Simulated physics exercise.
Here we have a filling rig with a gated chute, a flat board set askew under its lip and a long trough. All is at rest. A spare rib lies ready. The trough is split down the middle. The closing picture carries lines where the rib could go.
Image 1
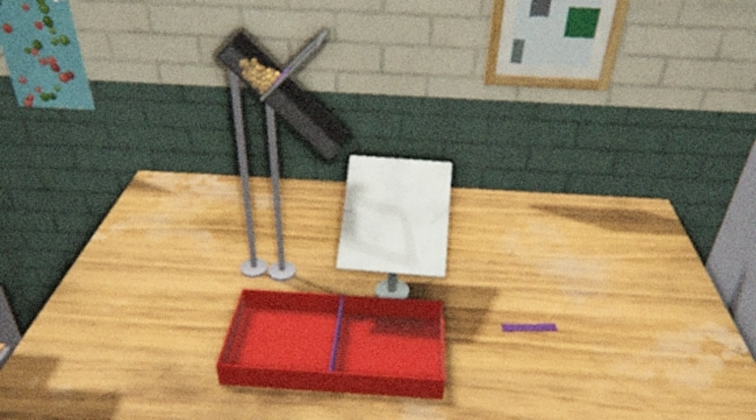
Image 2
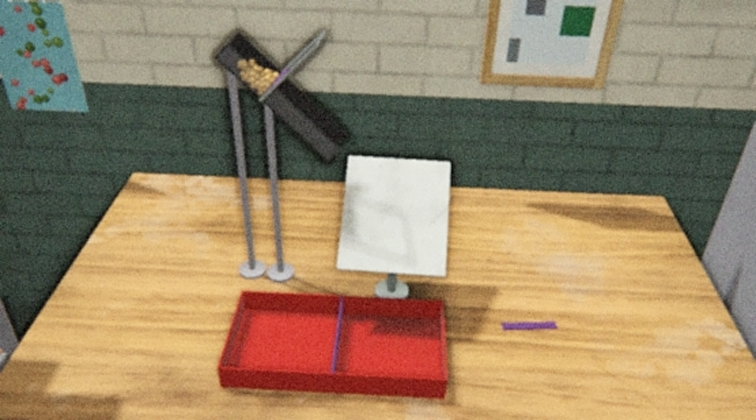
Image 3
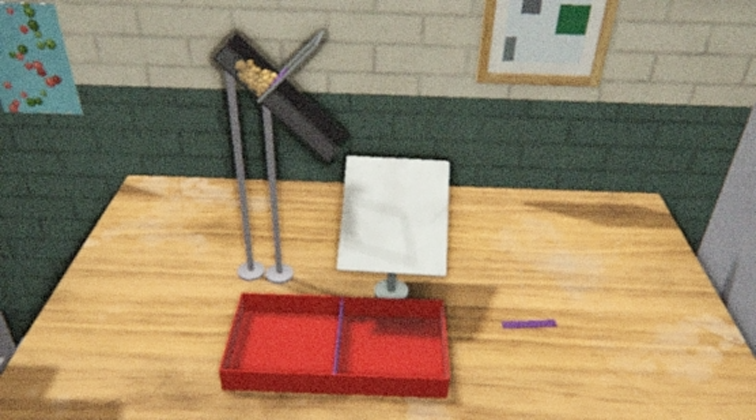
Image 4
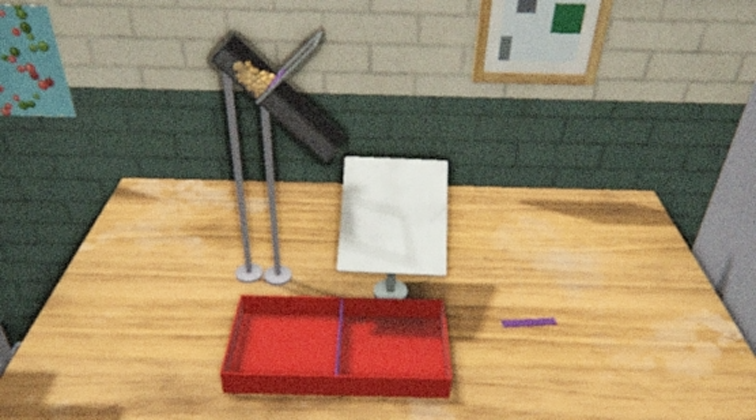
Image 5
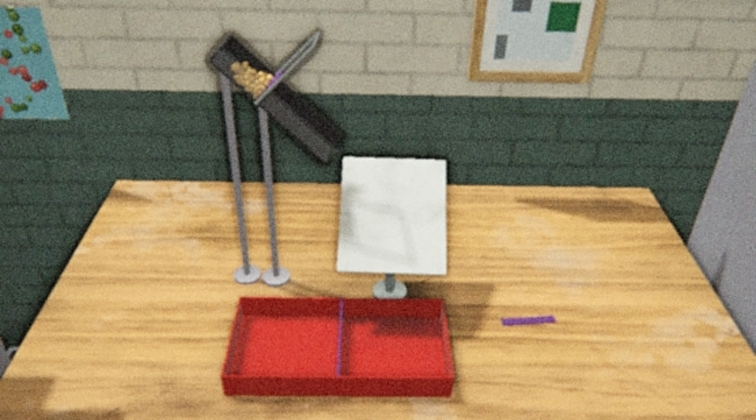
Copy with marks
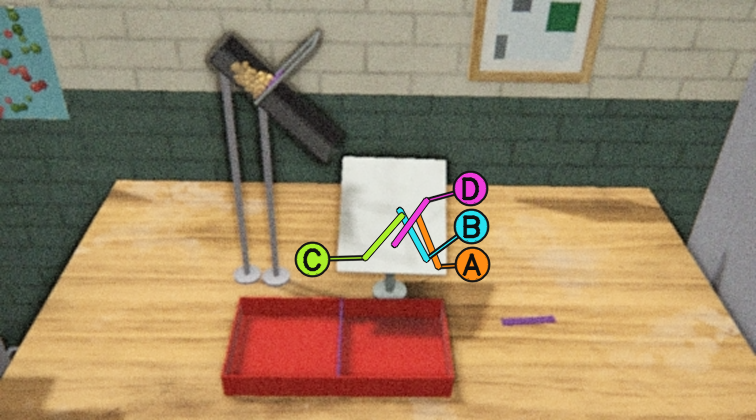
Only the camera moves, drifting slightly rightward from a raised view over a pale wooden table before a brick wall, cream above and dark green below. A black chute on two grey posts slopes down to the right at left, holding tan chickpeas behind a gate, with a tilted white board beside it, a divided red trough in front and a purple strip at right. Everything on the table stays still.
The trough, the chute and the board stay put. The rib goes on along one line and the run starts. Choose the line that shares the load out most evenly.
The best line is C.
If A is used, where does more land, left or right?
Right.
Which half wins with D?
Right.
On the marked copy, line A from (417, 215) to (438, 266); line B from (399, 210) to (426, 259); line C from (401, 215) to (365, 257); line D from (426, 200) to (394, 244).
With A, of what is caught, just a few in the left half, almost all in the right.
With B, of what is caught, just a few in the left half, almost all in the right.
With C, of what is caught, roughly half in the left half, roughly half in the right.
With D, of what is caught, just a few in the left half, almost all in the right.
